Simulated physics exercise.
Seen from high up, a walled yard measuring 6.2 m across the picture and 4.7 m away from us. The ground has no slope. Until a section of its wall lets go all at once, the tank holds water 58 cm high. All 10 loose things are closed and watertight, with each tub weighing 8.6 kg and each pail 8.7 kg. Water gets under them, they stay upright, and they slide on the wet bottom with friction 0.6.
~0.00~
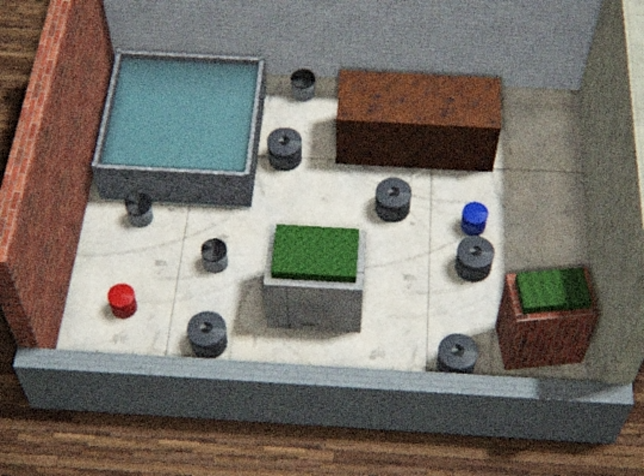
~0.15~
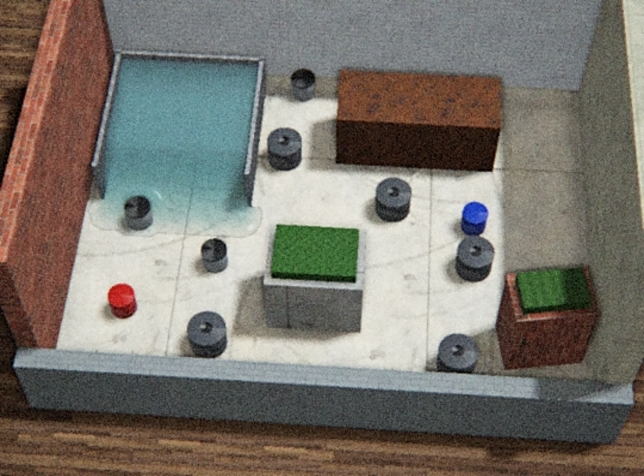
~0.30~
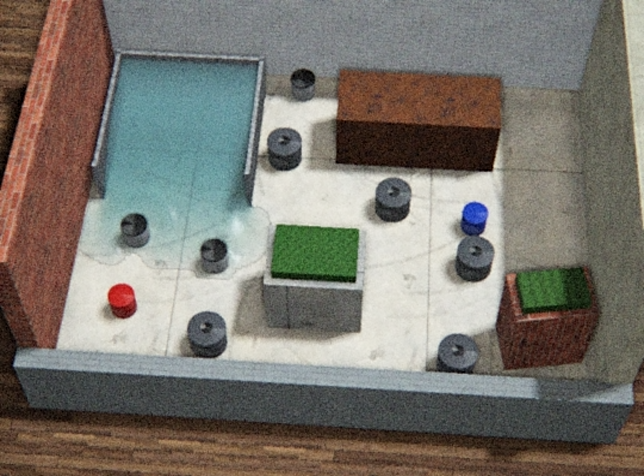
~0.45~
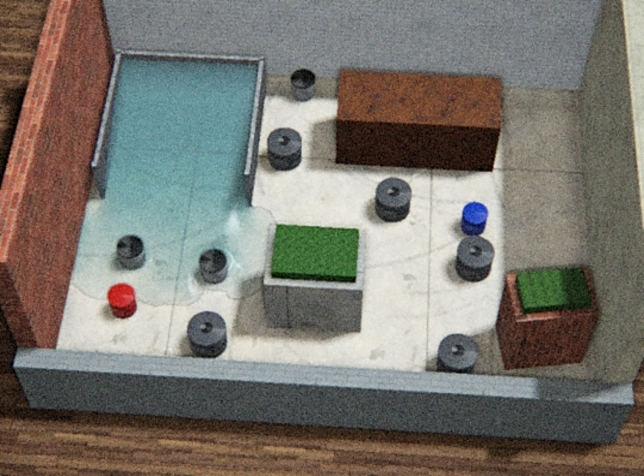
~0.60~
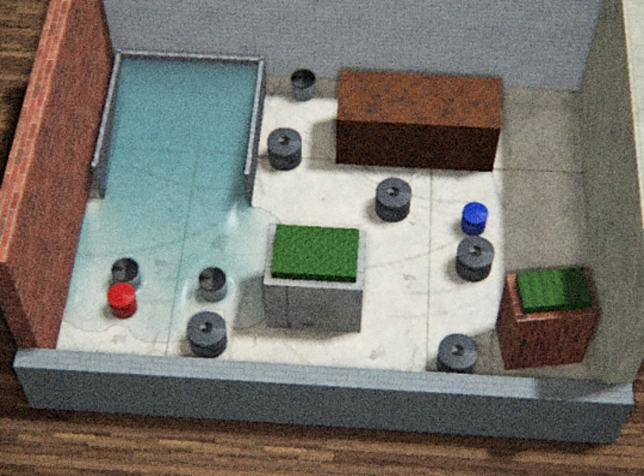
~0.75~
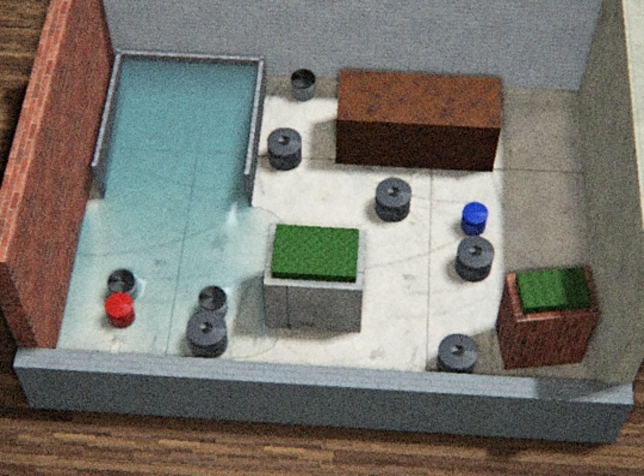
Water spreading from an opened tank across a walled yard, pushing two dark grey pots and then a red pail forward.
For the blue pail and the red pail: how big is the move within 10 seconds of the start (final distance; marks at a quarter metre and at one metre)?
The blue pail remains almost where it was, and the red pail goes a long distance.
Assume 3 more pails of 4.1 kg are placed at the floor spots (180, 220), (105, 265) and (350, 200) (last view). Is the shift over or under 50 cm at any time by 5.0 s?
Taking them in order: Far enough, far enough and far enough.
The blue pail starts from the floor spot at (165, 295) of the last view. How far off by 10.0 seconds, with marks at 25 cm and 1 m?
In the end it is hauled off.
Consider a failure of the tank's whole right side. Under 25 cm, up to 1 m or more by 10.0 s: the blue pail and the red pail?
The blue pail drifts a bit; the red pail drifts a bit.
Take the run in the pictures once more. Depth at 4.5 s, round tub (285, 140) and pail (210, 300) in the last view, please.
Around 3 cm and 6 cm.
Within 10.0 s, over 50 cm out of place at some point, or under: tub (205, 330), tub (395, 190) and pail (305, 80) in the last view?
First one went too far, second one went too far, third one stayed inside.
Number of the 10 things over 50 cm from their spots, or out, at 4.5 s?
My count gives 5.
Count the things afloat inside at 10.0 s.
Just then, the number is 5.
After 2.0 s the blue pail is near (476, 212), 0.0 m from its start, aground; the red pail is near (120, 327), 0.6 m from its start, afloat; 3 afloat.
After 4.5 s the blue pail is near (476, 212), 0.0 m from its start, aground; the red pail is near (237, 322), 1.4 m from its start, afloat; 4 afloat.
After 7.0 s the blue pail is near (480, 209), 0.1 m from its start, aground; the red pail is near (310, 343), 2.3 m from its start, aground; 4 afloat.
After 10.0 s the blue pail is near (481, 209), 0.1 m from its start, aground; the red pail is near (310, 343), 2.3 m from its start, aground; 5 afloat.
